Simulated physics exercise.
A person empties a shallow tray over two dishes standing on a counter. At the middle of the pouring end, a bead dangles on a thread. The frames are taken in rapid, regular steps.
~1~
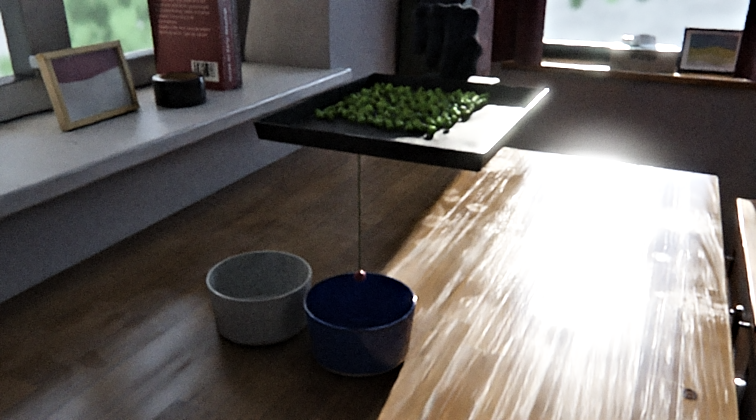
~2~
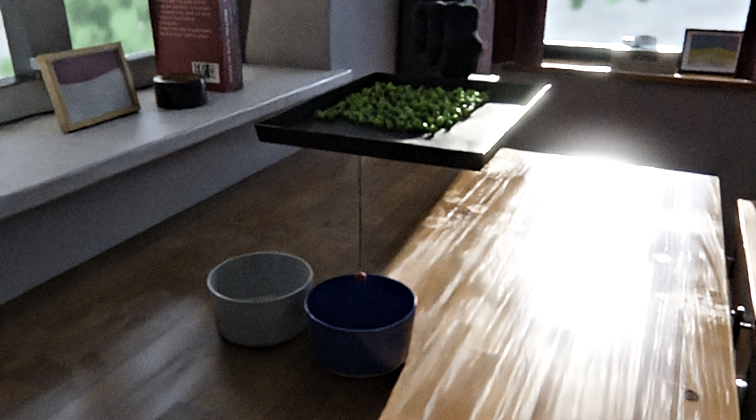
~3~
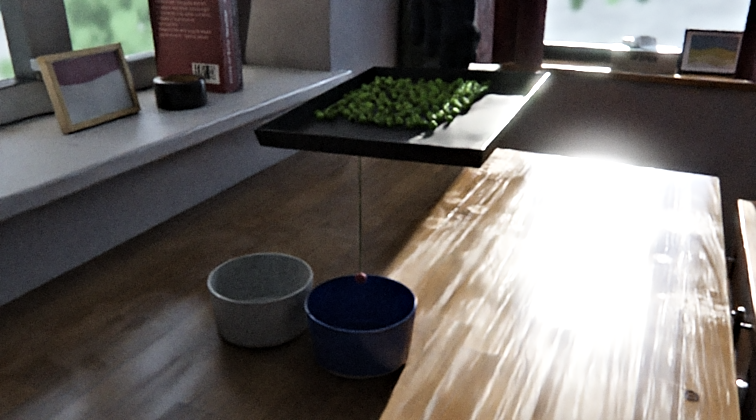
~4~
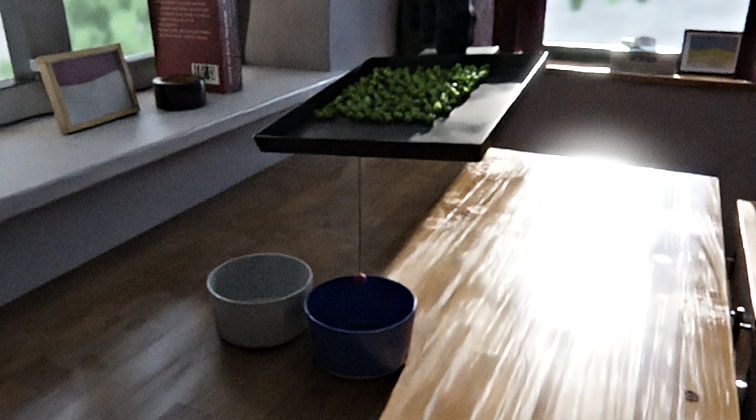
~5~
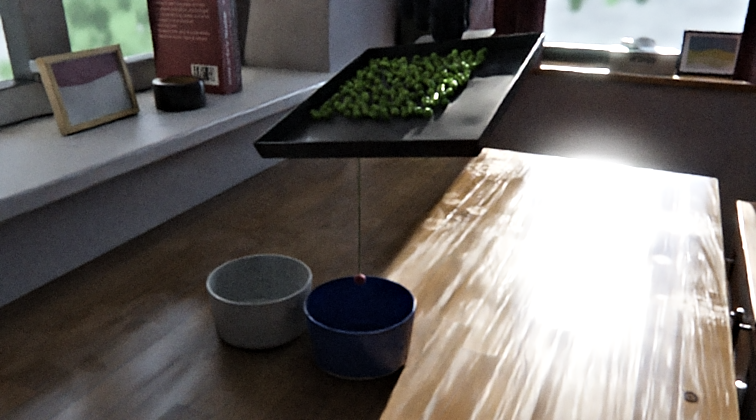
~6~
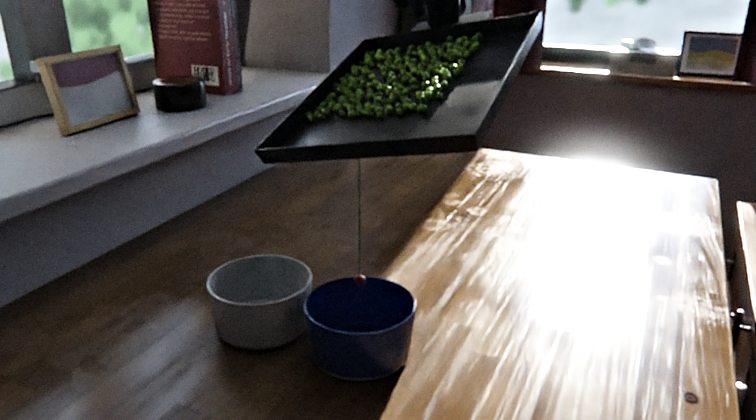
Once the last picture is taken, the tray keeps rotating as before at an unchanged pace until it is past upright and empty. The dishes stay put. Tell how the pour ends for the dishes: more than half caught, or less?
Most of the load lands in the dishes.
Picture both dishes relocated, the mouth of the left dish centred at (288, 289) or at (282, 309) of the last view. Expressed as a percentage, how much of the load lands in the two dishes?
70% for the first placement, 10% for the second.
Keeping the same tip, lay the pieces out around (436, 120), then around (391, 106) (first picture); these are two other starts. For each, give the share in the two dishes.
About 80 and 90 per cent.
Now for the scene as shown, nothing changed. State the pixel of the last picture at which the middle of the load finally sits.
Resting centre, last picture - approx. (266, 316).
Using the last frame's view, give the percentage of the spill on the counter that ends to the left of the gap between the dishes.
50 %, near enough.
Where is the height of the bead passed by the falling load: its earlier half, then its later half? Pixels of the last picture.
Half one: (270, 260), half two: (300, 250).
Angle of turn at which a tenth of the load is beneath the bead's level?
Near 65 degrees.
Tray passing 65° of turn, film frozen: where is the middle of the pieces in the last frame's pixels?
Look about (294, 157) in the last picture.
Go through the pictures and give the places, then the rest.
The first picture shows corners of the pouring end at (258, 121) and (480, 152), level; middle of the load at (411, 106), dried peas; left dish at (230, 318); right dish at (334, 348); bead on its thread at (360, 277).
The second picture shows corners of the pouring end at (259, 124) and (480, 151), level; middle of the load at (412, 105).
The third picture shows corners of the pouring end at (258, 128) and (480, 148), tipped barely, lowest at the left corner; middle of the load at (412, 100).
The fourth picture shows corners of the pouring end at (257, 135) and (477, 142), tipped a little, lowest at the left corner; middle of the load at (410, 91).
The fifth picture shows corners of the pouring end at (257, 142) and (475, 137), tipped a little, lowest at the left corner; middle of the load at (407, 83).
The sixth picture shows corners of the pouring end at (258, 148) and (472, 132), tipped clearly, lowest at the left corner; middle of the load at (402, 76), about a third on the move; left dish at (231, 322); right dish at (335, 352).
Soon after the last picture, tray tipped steeply; most on the tray; a small part in the left dish; a stray few outside both; a small part in the air.
A little later, tray tipped past a quarter turn; a small part on the tray; a stray few in the right dish; about two thirds in the left dish; a small part outside both; a small part in the air.
Later still, tray tipped past a quarter turn; a stray few in the right dish; most in the left dish; about a quarter outside both.
At rest, tray tipped past a quarter turn; a stray few in the right dish; most in the left dish; about a quarter outside both.
